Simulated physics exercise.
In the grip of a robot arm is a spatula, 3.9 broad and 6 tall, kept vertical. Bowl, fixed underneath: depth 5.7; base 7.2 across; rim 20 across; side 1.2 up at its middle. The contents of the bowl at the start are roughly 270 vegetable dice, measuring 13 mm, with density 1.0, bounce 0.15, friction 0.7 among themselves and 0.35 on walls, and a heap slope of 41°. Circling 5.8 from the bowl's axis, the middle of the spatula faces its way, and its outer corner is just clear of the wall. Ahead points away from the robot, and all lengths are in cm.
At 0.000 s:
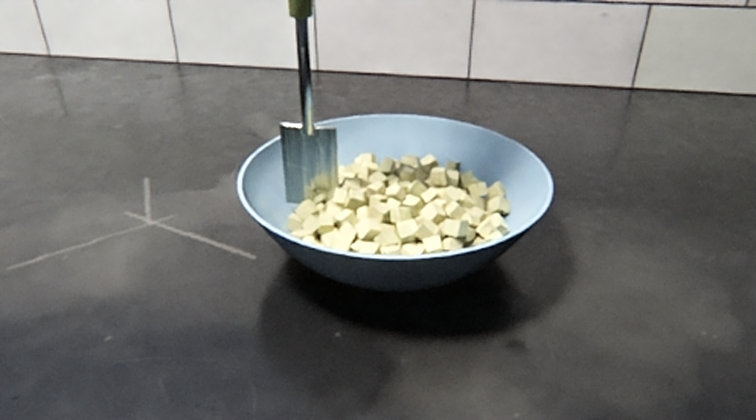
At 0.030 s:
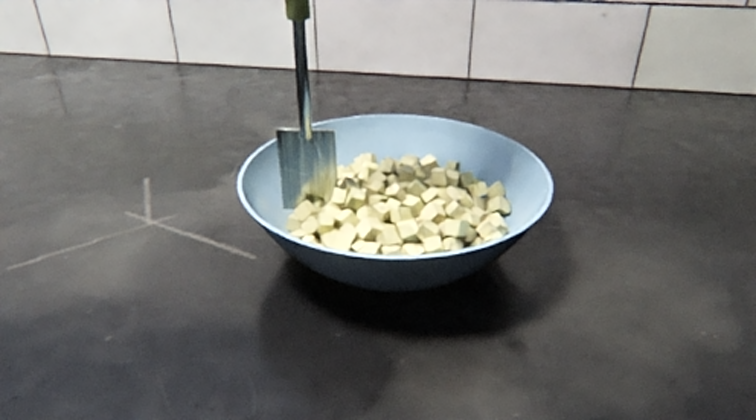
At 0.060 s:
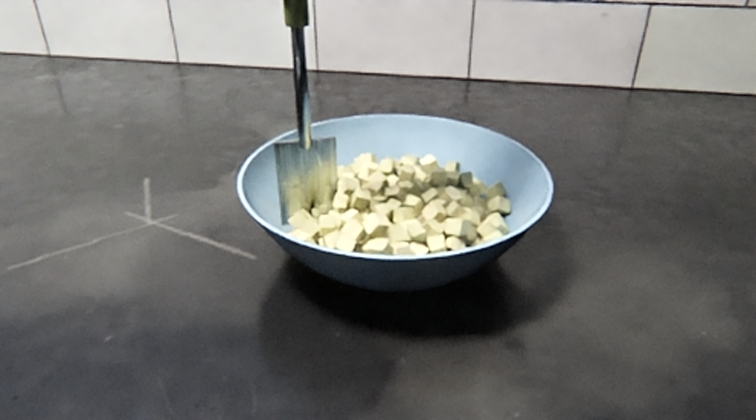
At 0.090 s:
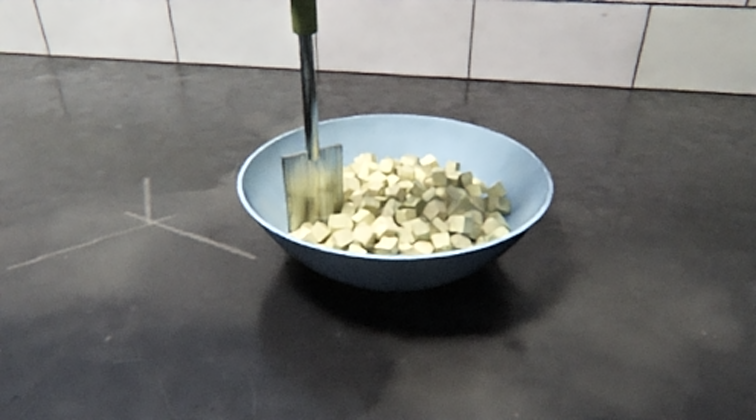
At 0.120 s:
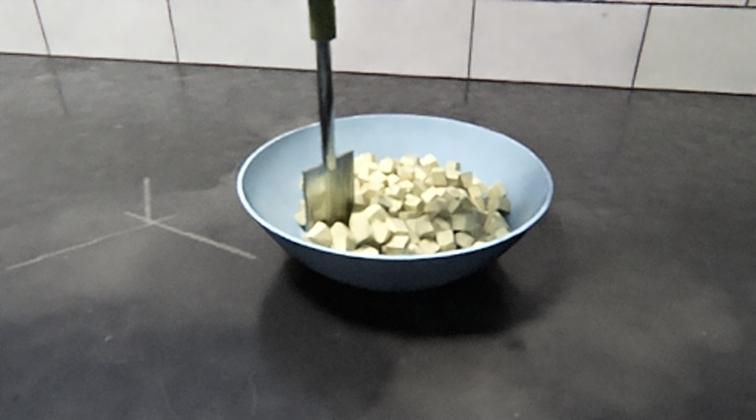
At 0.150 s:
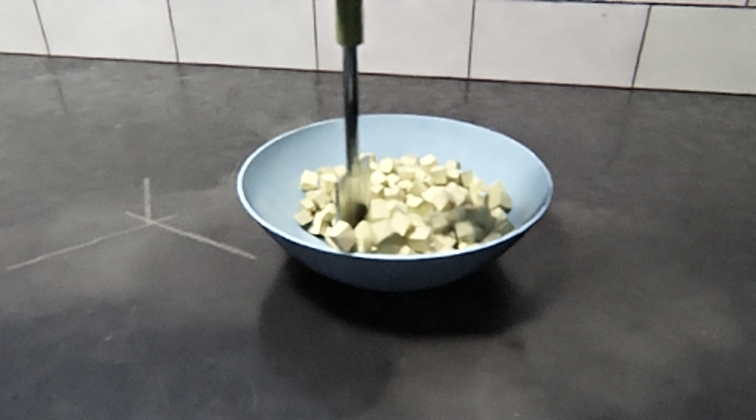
A light blue bowl of pale cubes sat on a dark counter while a metal spatula, held upright at its left side, dipped lower and swept toward the near side, turning edge-on and nudging the cubes.
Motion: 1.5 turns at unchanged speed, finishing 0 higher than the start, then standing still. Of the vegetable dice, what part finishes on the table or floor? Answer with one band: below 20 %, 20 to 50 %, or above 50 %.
20 to 50 %.
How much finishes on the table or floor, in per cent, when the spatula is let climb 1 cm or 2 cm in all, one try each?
I'd reckon around 35 and 25 per cent.
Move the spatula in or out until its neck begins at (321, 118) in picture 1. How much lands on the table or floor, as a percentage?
About 35 %.
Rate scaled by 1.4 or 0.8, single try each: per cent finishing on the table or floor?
50 % and 30 %.
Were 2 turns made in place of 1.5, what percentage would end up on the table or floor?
I'd expect around 45 per cent.
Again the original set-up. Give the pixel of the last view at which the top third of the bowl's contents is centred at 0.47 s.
Roughly at (382, 141).
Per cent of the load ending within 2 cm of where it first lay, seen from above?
Roughly 15 percent.
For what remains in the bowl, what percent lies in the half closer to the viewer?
I'd put it near 30 per cent.
By 0.47 s, 256° round, highest piece 9 above the table; 233 in the bowl, 28 on the table or floor, 12 in flight or on the tool.
By 0.78 s, 78° round, highest piece 8 above the table; 197 in the bowl, 70 on the table or floor, 6 in flight or on the tool.
By 1.14 s, 180° round, highest piece 6 above the table; 173 in the bowl, 100 on the table or floor.
By 1.84 s, 180° round, highest piece 6 above the table; 173 in the bowl, 100 on the table or floor.
Final count, 173 in the bowl, 100 on the table or floor. That is 37 % on the table or floor.
